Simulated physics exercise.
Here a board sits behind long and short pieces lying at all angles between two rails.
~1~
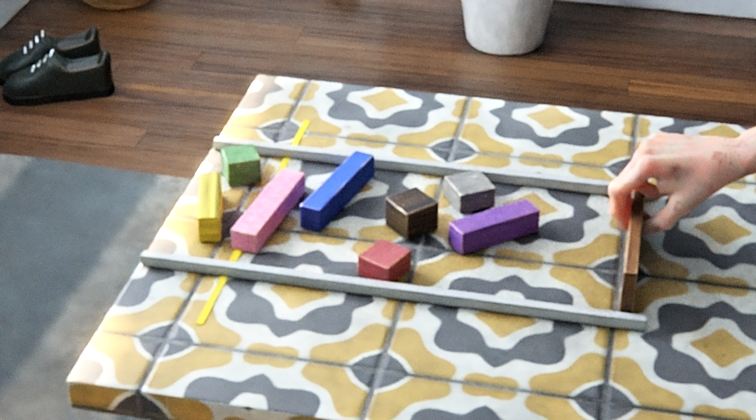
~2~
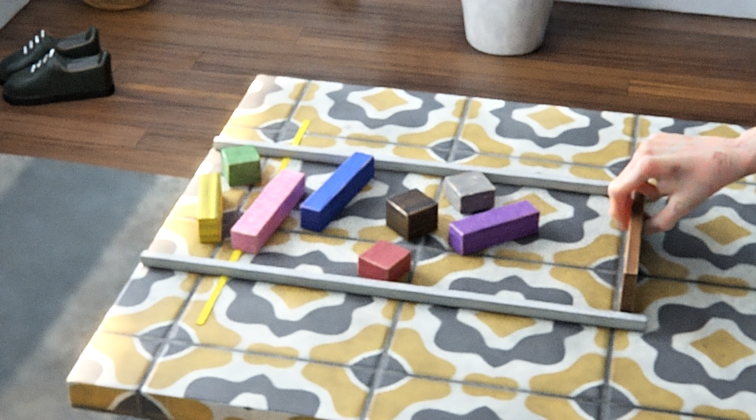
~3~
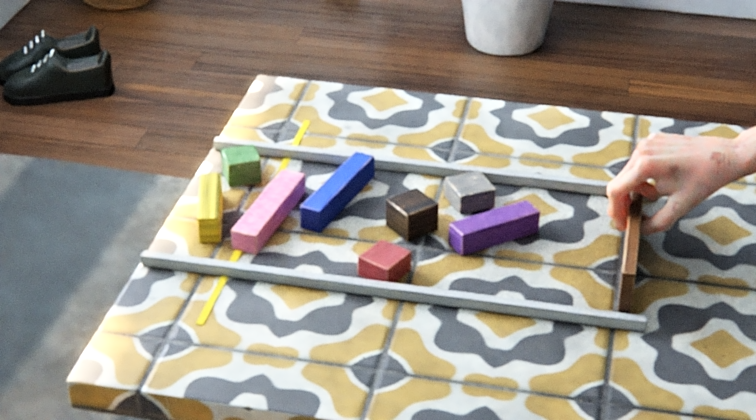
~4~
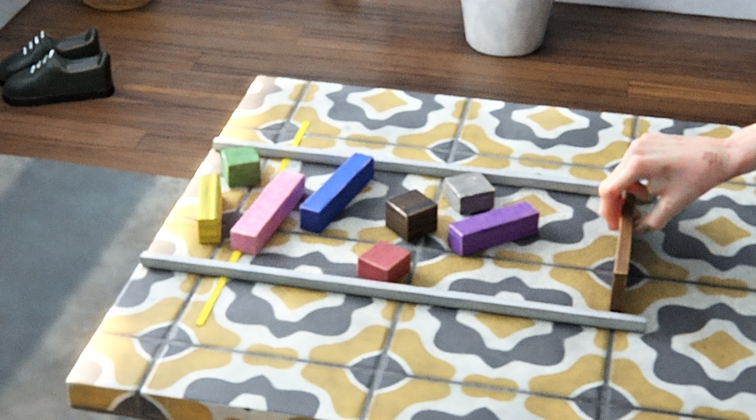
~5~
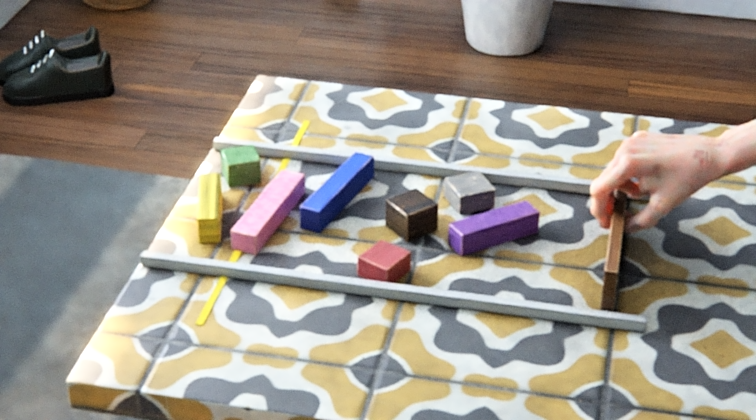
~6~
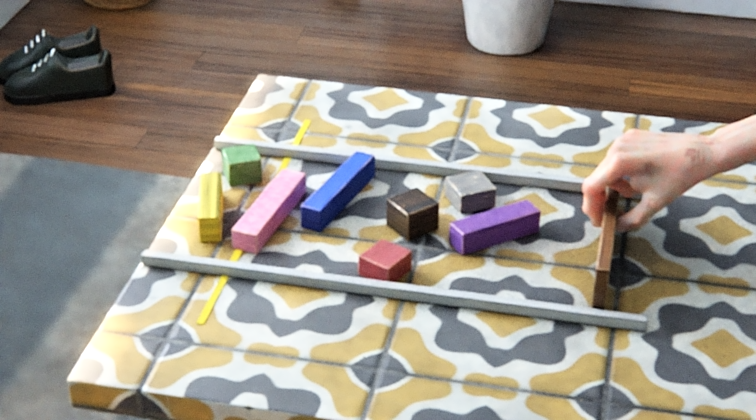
A hand sliding a wooden board slightly left between two rails on a patterned surface, the colored blocks ahead staying still.
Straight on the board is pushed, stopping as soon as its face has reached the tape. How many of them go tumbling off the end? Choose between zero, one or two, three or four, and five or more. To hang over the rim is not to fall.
The count is three or four.
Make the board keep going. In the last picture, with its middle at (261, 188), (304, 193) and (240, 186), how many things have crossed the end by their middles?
Respectively, 3, 0 and 4.
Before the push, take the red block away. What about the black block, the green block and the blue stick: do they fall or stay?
As for the black block, it is retained; the green block is not retained; the blue stick is retained.
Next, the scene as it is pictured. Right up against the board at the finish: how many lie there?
3.
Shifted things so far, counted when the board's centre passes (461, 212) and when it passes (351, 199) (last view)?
Note: First position 3; second position 8.
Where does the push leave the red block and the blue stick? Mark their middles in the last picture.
The first comes to rest at (219, 245), and the second at (205, 169).
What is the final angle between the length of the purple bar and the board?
Around 0 degrees.
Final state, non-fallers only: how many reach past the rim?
1 overhanging.
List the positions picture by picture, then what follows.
Yellow stick (210, 207); green block (241, 165); pink bar (269, 210); board (634, 233); tape (259, 211), in the first frame.
Green block (242, 166); blue stick (338, 191), in the second frame.
Pink bar (270, 211); red block (385, 263), in the third frame.
Yellow stick (210, 207); board (625, 234), in the fourth frame.
Green block (241, 166); purple bar (494, 228), in the fifth frame.
Yellow stick (211, 206); green block (242, 165); pink bar (270, 210); board (609, 230); tape (260, 210), in the sixth frame.
Early on, none off yet; yellow stick at rest near (211, 206); green block at rest near (242, 165); pink bar at rest near (270, 210).
A while later, none off yet; yellow stick travelled a little near (172, 209); green block travelled a little near (232, 159); pink bar travelled about its own width near (193, 202).
Finally, the number that fall off is three or four; lost, pink bar, green block and yellow stick.
